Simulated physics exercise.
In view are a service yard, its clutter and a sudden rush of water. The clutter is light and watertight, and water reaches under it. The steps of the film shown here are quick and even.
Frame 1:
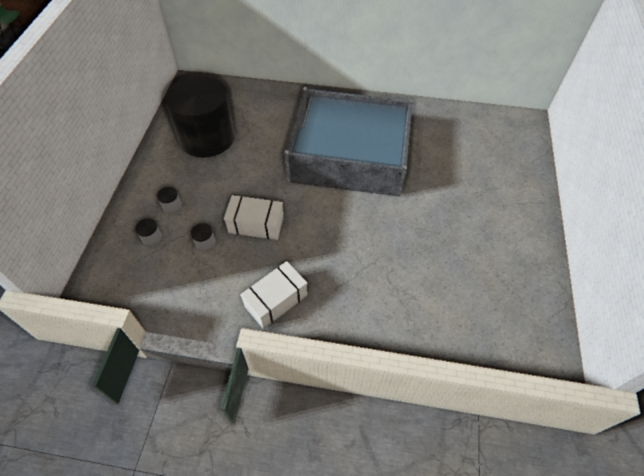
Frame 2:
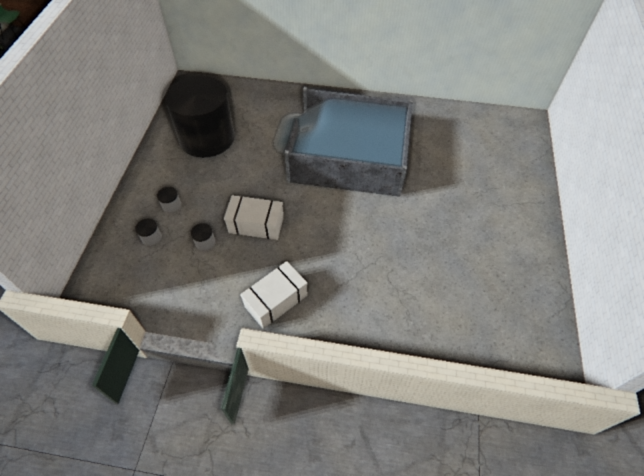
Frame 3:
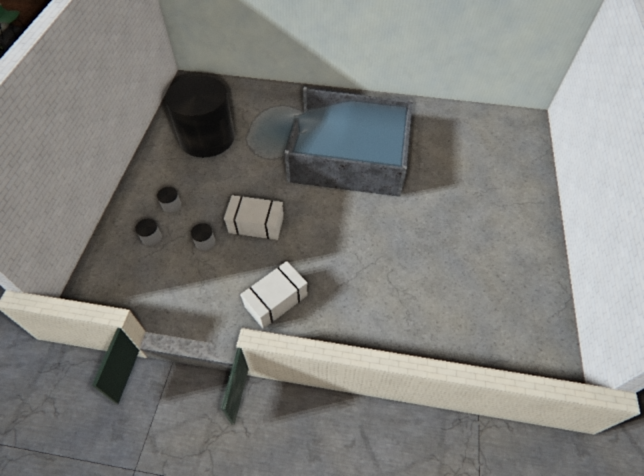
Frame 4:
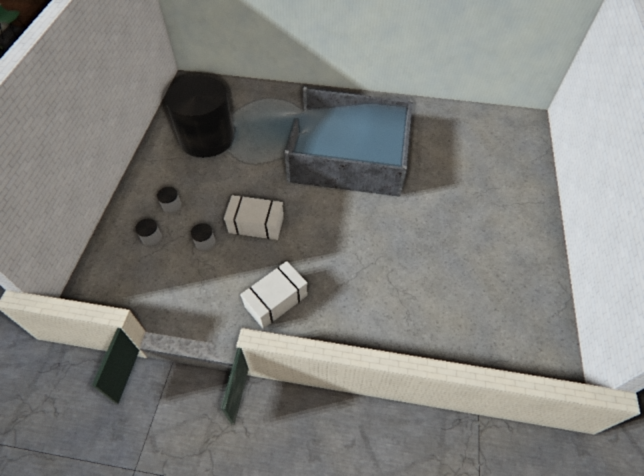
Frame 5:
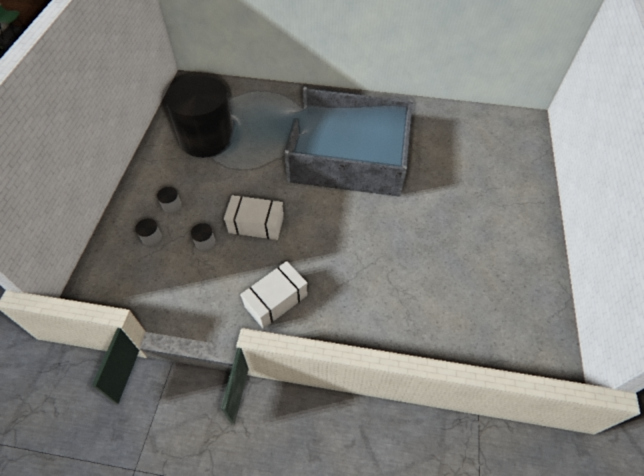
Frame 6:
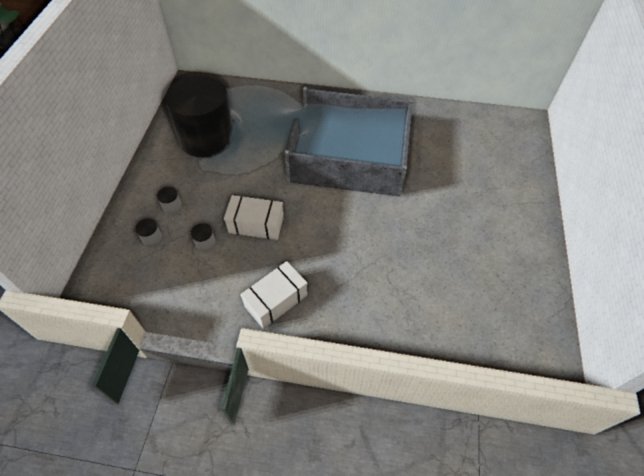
Water poured out of the left side of a raised stone tank in a walled yard and spread across the floor to a dark barrel, while the strapped boxes and small pots stayed still.
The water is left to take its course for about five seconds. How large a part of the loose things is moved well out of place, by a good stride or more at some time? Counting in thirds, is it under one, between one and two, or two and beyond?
I expect the share pushed well aside to be a third to two thirds.
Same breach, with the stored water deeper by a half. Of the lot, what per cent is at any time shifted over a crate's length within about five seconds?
Close to 60 in a hundred, give or take.
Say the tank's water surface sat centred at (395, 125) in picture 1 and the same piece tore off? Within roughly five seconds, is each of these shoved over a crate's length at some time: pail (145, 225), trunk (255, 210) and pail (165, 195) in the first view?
Taking them in turn: Got sent well off; kept near its start; got sent well off.
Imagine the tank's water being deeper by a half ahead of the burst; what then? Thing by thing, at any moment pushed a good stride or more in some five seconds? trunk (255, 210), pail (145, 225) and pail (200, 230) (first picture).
Order as given: Not past it; displaced that much; displaced that much.
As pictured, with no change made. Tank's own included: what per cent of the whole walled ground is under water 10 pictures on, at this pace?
Estimate: Close to 30 in a hundred.
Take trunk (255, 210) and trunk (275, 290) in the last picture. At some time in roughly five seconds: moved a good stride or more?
First: Falls short; second: Falls short.
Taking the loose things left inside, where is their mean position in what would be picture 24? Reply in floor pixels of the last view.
Centre of the remaining clutter: Around (171, 290).
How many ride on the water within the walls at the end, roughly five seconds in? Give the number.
Tally: 2.
A moment on, 0 of 5 are well off their spots; 0 afloat.
Next, 1 of 5 are well off their spots; 0 afloat.
Later, 3 of 5 are well off their spots; 3 afloat.
In the end, 3 of 5 are well off their spots, and 3 have been at some point; 2 afloat.
